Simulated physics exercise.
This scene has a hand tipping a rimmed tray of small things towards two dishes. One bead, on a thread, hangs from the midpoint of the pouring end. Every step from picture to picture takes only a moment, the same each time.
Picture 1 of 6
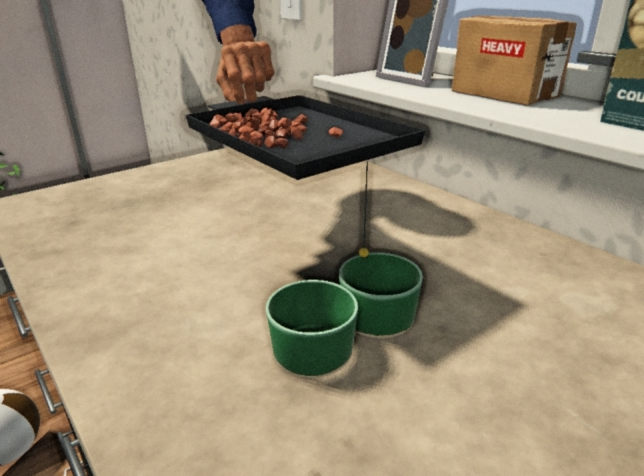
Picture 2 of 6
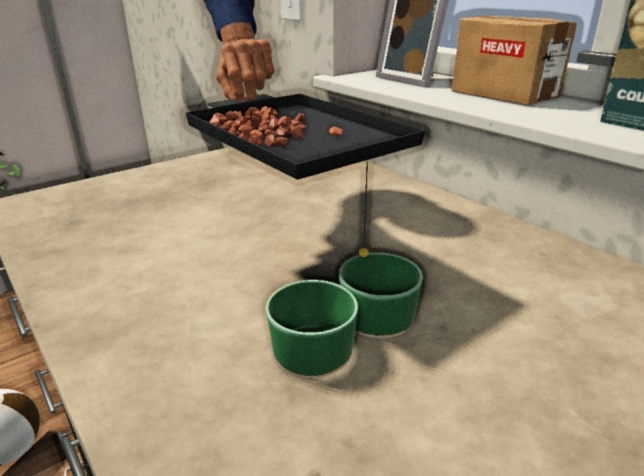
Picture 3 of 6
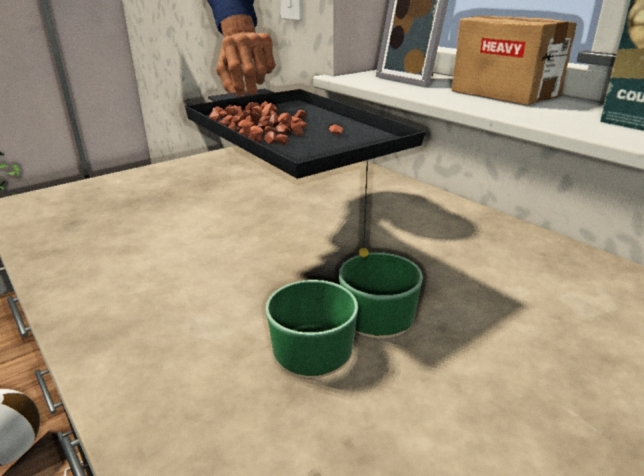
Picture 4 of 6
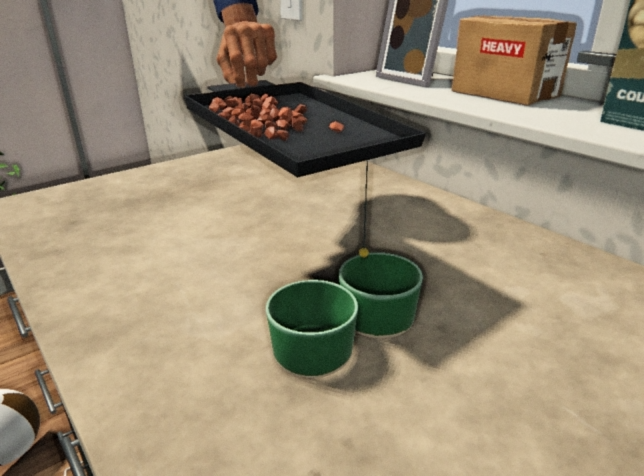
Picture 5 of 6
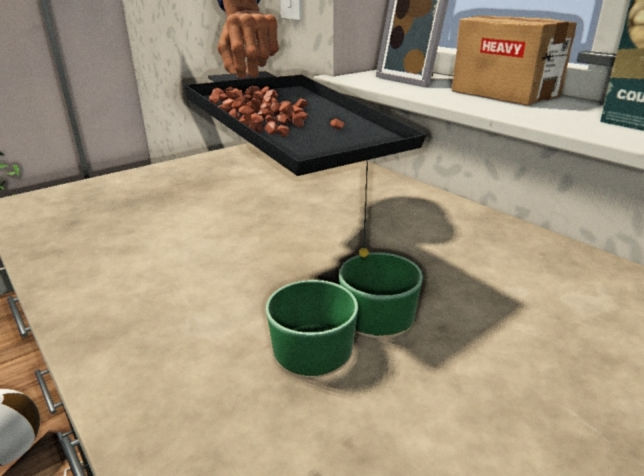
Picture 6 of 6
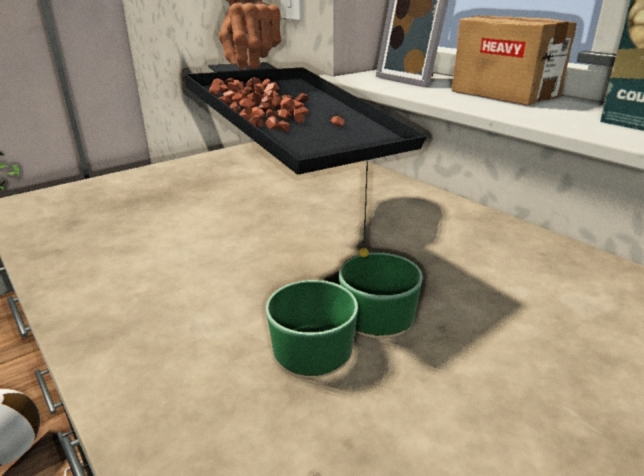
We see a hand at a black rimmed tray of small reddish-brown chunks above two green dishes on a countertop; the hand rises, gradually tilting the tray slightly toward its right corner, while the dishes stay still.
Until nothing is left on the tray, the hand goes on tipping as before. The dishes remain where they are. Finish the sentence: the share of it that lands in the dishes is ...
... below one half.
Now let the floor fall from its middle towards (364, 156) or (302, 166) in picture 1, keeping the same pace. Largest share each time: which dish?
Taking them in order: Right side, followed by left side.
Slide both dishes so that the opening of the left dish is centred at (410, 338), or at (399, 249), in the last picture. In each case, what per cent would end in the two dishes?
Trial 1 around 0 percent, trial 2 around 50 percent.
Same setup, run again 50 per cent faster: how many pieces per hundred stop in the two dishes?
Share: Roughly 30%.
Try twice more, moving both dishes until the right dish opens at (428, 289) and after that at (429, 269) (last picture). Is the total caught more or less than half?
Shy of half, then past half.
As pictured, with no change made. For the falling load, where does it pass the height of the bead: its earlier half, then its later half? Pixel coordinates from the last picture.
Earlier portion about (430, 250); later portion about (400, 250).
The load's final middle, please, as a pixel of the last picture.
(418, 303).
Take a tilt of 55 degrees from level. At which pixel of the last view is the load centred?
The middle of the load sits near (388, 138).
Shortly afterwards, tray tipped steeply; the bulk on the tray; a little outside both; a little in the air.
Next, tray tipped right over; near two thirds on the tray; only a few in the right dish; near a quarter outside both; a little in the air.
Some moments later, tray tipped past a quarter turn; near a quarter in the right dish; near two thirds outside both.
In the end, tray tipped past a quarter turn; none at all in the left dish; near a quarter in the right dish; near two thirds outside both.
